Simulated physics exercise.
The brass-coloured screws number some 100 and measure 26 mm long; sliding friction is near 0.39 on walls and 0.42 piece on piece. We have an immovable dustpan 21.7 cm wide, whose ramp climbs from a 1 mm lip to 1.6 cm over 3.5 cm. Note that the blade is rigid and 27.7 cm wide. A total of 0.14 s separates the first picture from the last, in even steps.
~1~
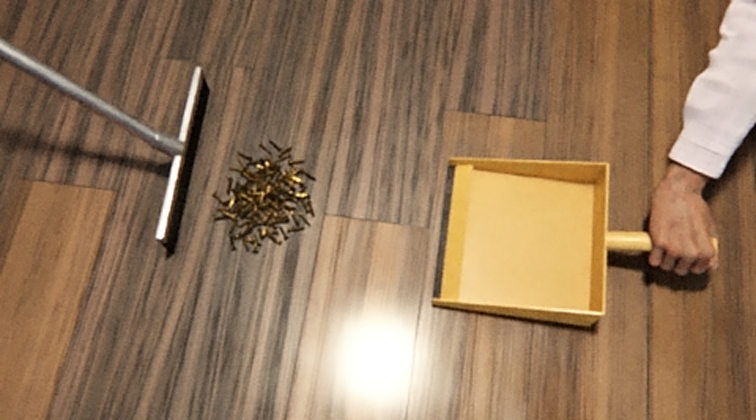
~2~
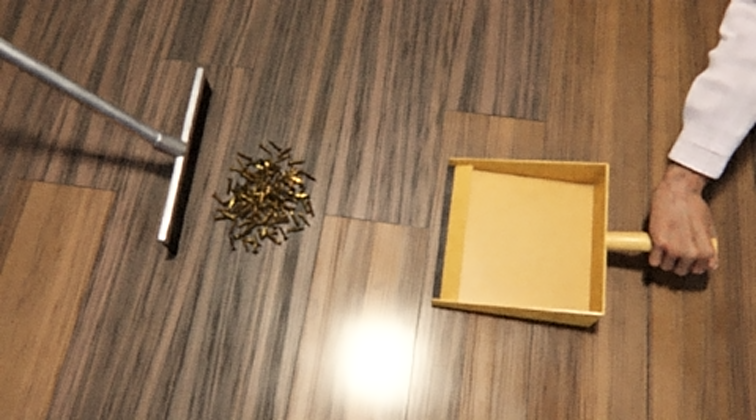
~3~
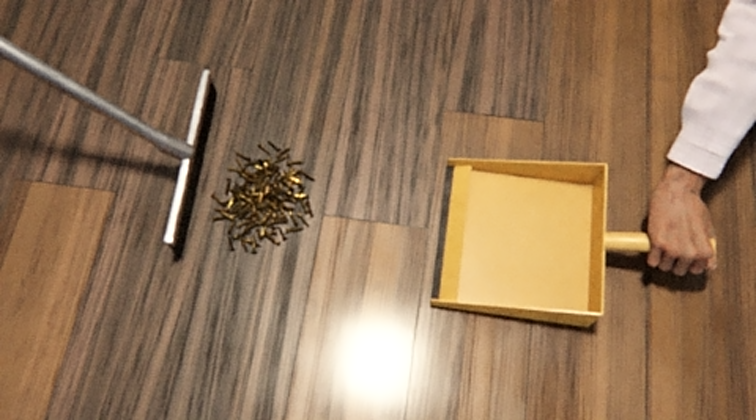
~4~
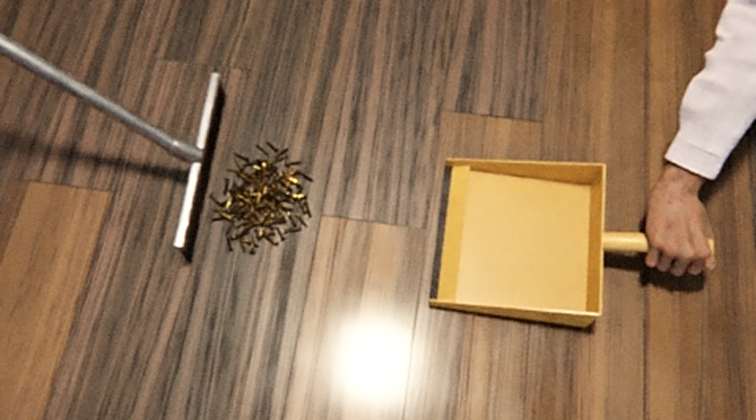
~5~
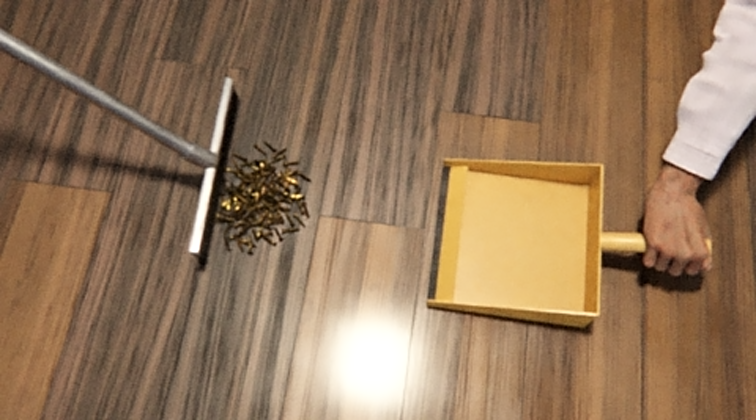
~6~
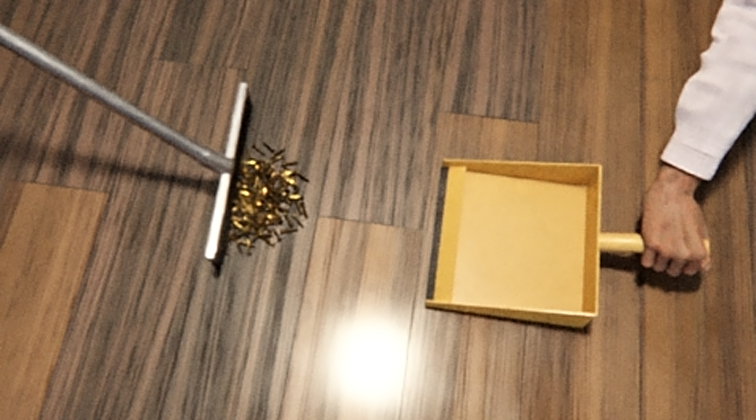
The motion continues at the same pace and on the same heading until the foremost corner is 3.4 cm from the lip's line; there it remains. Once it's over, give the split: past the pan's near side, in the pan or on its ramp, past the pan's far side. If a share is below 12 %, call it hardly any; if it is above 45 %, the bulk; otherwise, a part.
Near side: Hardly any. Pan: A part. Far side: Hardly any.
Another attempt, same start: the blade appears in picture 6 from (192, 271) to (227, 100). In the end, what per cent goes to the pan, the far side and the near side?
Pan 10 % / far 0 % / near 25 %.
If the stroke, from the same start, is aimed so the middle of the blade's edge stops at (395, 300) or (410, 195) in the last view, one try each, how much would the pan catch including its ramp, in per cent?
About 25 and 35 per cent.
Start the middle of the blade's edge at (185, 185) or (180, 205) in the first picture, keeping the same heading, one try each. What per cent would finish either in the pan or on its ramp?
The two tries give about 35 % and about 35 %.
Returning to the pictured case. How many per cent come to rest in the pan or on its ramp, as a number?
35 %.
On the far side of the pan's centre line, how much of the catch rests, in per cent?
Something like 40 per cent of the catch.
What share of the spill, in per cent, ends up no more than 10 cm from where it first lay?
Roughly 0 in a hundred.
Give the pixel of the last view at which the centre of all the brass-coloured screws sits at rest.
Around (432, 238).
Then, 0.16 s after the last picture, middle of the blade 16 cm from the lip; 0 % over the lip, far side 0 %, near side 0 %.
Then, 0.26 s after the last picture, middle of the blade 8 cm from the lip; 0 % over the lip, far side 0 %, near side 0 %.
Then, 0.50 s after the last picture, middle of the blade 4 cm from the lip; 35 % over the lip, far side 5 %, near side 5 %.
In the end, near side 5 %, pan 35 %, far side 5 %, in front of the lip or behind the blade 55 %.
